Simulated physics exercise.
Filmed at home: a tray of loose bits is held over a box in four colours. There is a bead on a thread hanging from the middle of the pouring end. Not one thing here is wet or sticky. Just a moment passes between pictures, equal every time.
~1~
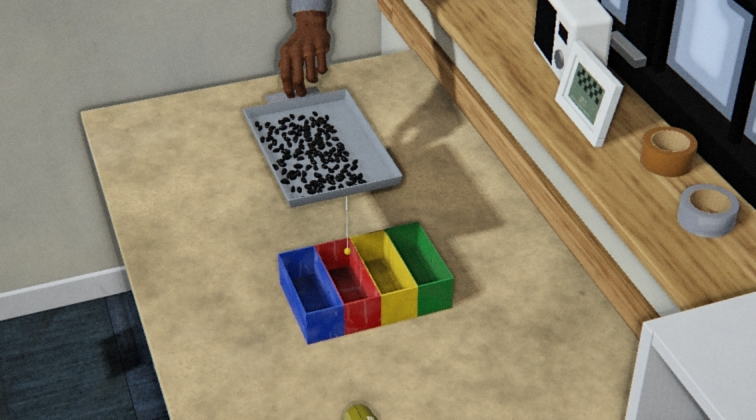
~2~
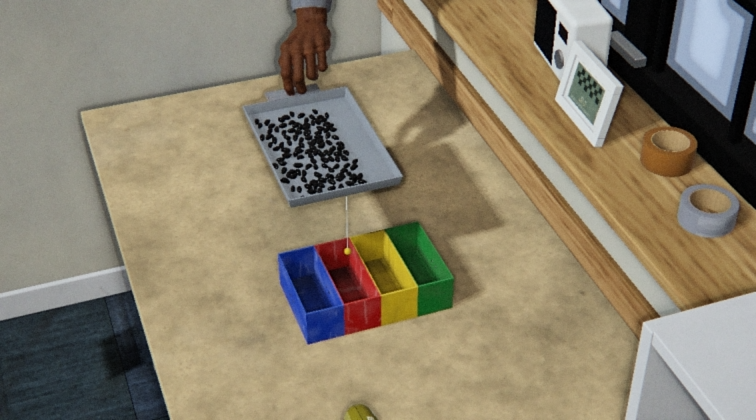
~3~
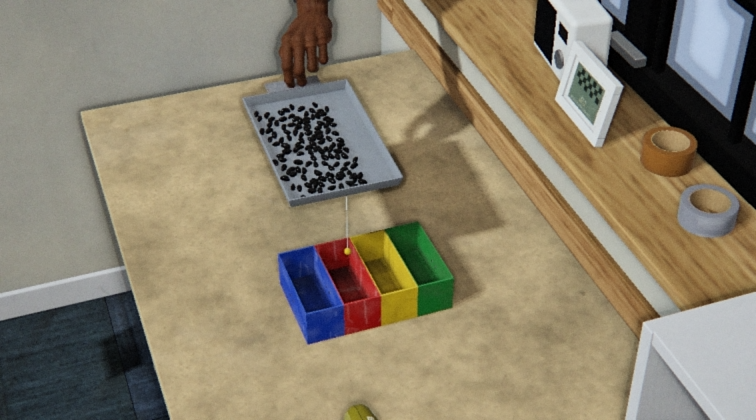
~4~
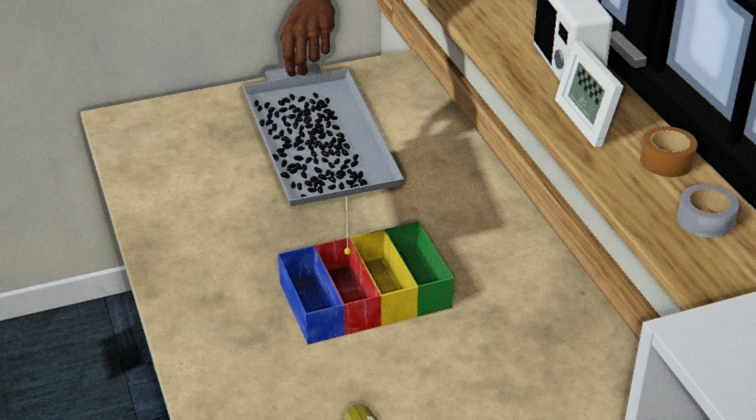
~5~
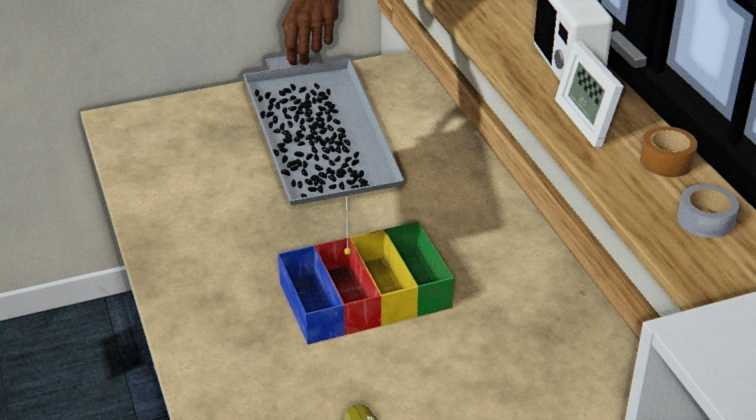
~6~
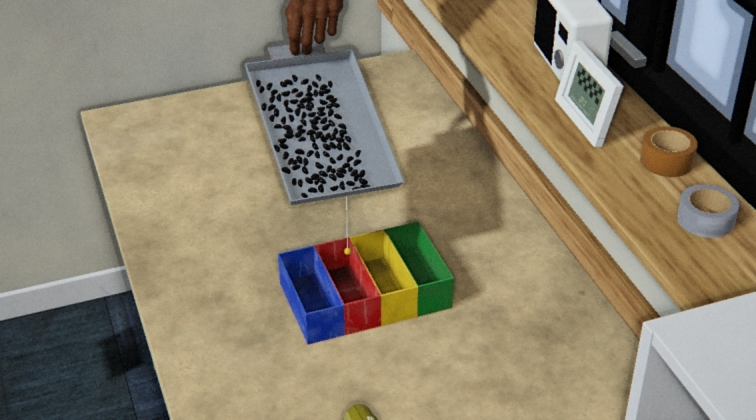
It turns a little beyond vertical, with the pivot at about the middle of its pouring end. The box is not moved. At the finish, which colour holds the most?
Yellow holds the most.
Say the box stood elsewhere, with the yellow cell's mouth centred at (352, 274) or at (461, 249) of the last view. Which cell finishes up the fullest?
First try: The green one; second try: Blue.
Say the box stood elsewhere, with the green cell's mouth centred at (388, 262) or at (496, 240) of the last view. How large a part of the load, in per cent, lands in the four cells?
Around 80 percent the first time, around 60 percent the second.
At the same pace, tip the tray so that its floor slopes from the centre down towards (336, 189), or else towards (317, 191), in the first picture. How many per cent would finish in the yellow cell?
In turn some 20 and 0 per cent.
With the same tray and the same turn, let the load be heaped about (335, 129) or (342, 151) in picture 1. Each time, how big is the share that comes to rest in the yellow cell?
Shares: 40 % for the first, 50 % for the second.
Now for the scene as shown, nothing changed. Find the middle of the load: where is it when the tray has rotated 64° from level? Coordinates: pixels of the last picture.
(352, 169).
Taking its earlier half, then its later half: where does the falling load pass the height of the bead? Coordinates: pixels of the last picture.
(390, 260), then (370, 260).
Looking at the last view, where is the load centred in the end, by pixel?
Around (386, 301).
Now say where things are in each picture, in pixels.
In the first picture, corners of the pouring end (291, 198) and (399, 175), level; middle of the load (316, 153), black beans; bead on its thread (348, 251); blue cell (325, 322); red cell (363, 312); yellow cell (399, 303); green cell (435, 294).
In the second picture, corners of the pouring end (291, 198) and (399, 175), level; middle of the load (316, 152).
In the third picture, corners of the pouring end (291, 198) and (399, 176), tipped barely, lowest at the right corner; middle of the load (316, 149).
In the fourth picture, corners of the pouring end (292, 198) and (400, 177), tipped a little, lowest at the right corner; middle of the load (317, 144).
In the fifth picture, corners of the pouring end (292, 198) and (400, 179), tipped clearly, lowest at the right corner; middle of the load (317, 139).
In the sixth picture, corners of the pouring end (293, 198) and (401, 180), tipped clearly, lowest at the right corner; middle of the load (318, 135); blue cell (325, 322); red cell (363, 312); yellow cell (399, 303); green cell (435, 294).
Just after the last frame, tray tipped steeply; every one on the tray.
A moment on, tray tipped past a quarter turn; roughly half on the tray; roughly a quarter in the yellow cell; about a tenth in the green cell; about a tenth in the red cell; just a few in the blue cell; roughly a quarter falling or outside the box.
Further on, tray tipped past a quarter turn; roughly a third in the yellow cell; roughly a quarter in the red cell; roughly a quarter in the green cell; about a tenth in the blue cell; just a few falling or outside the box.
When it is over, tray tipped past a quarter turn; roughly a third in the yellow cell; roughly a quarter in the red cell; roughly a quarter in the green cell; about a tenth in the blue cell; just a few outside the box.
